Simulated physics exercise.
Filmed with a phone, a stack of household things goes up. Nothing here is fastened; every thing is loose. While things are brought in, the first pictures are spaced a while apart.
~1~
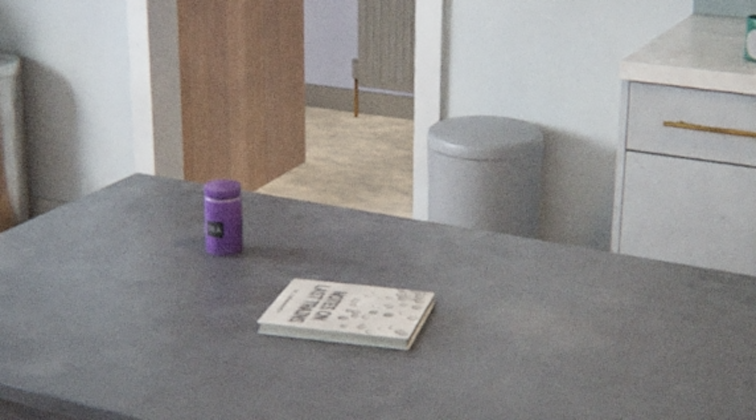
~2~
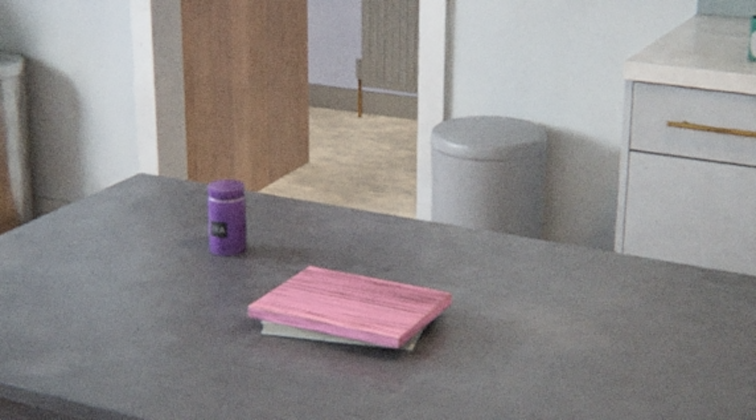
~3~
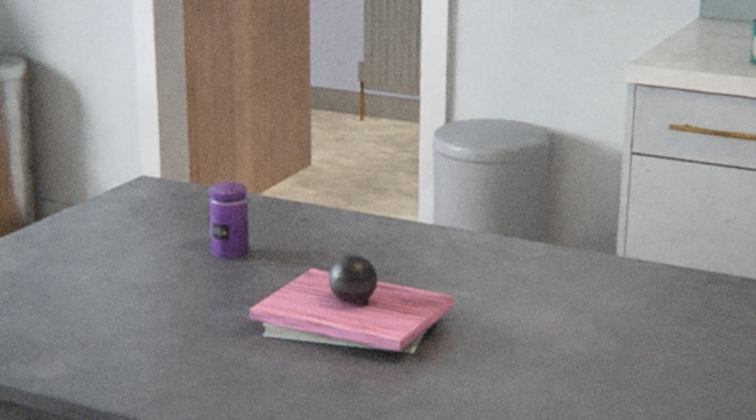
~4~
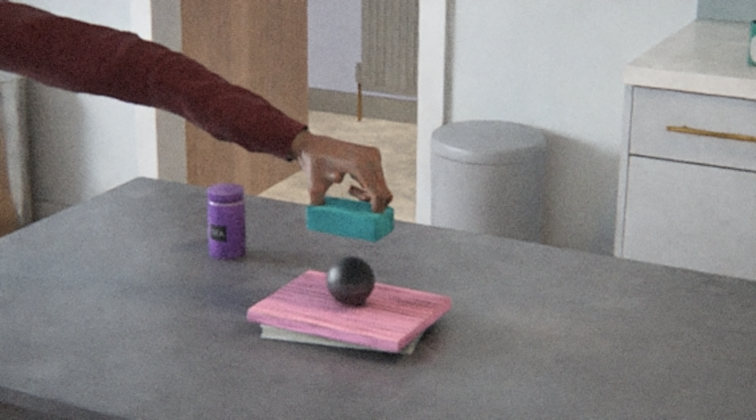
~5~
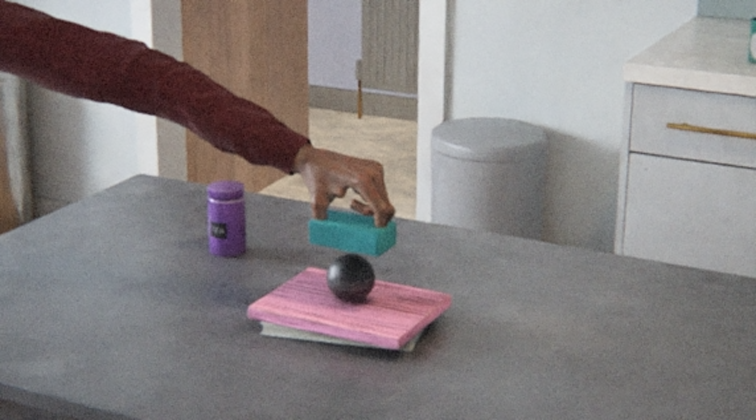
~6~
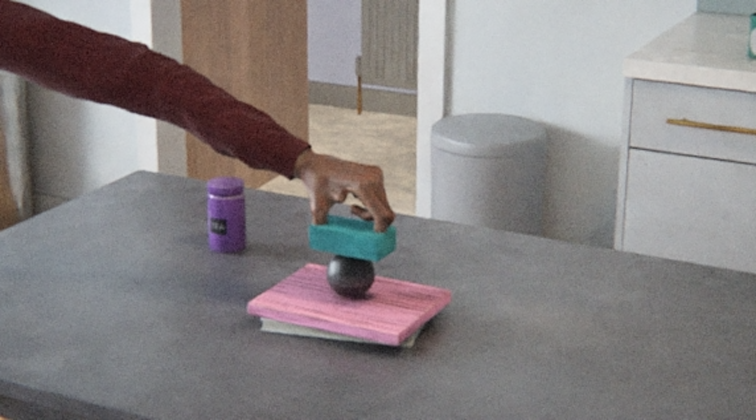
Hand lowering a turquoise sponge onto a dark ball sitting on a pink board over a book, beside a purple container.
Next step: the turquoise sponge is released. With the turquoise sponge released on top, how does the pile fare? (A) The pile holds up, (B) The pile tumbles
The pile tumbles.
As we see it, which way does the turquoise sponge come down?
Off rightwards in the picture.
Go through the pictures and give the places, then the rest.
The last thing is not in view yet, in the first picture.
The last thing is not in view yet, in the second picture.
The last thing is not in view yet; pink board (353, 308), in the third picture.
Coming down; turquoise sponge (349, 218), in the fourth picture.
Coming down; turquoise sponge (352, 233); pink board (351, 306), in the fifth picture.
In place under the hand; turquoise sponge (352, 238), in the sixth picture.
Then, 0.50 s after the last picture, turquoise sponge tipped 17° from how it was near (359, 240).
Then, 0.80 s after the last picture, turquoise sponge now fallen.
Then, 1.50 s after the last picture, nothing new.
Then, 2.60 s after the last picture, turquoise sponge resting near (396, 274).
At rest, fallen, turquoise sponge; the other 4 in place. Seen from the same camera at the end, turquoise sponge near (396, 274). The pile loses its balance.
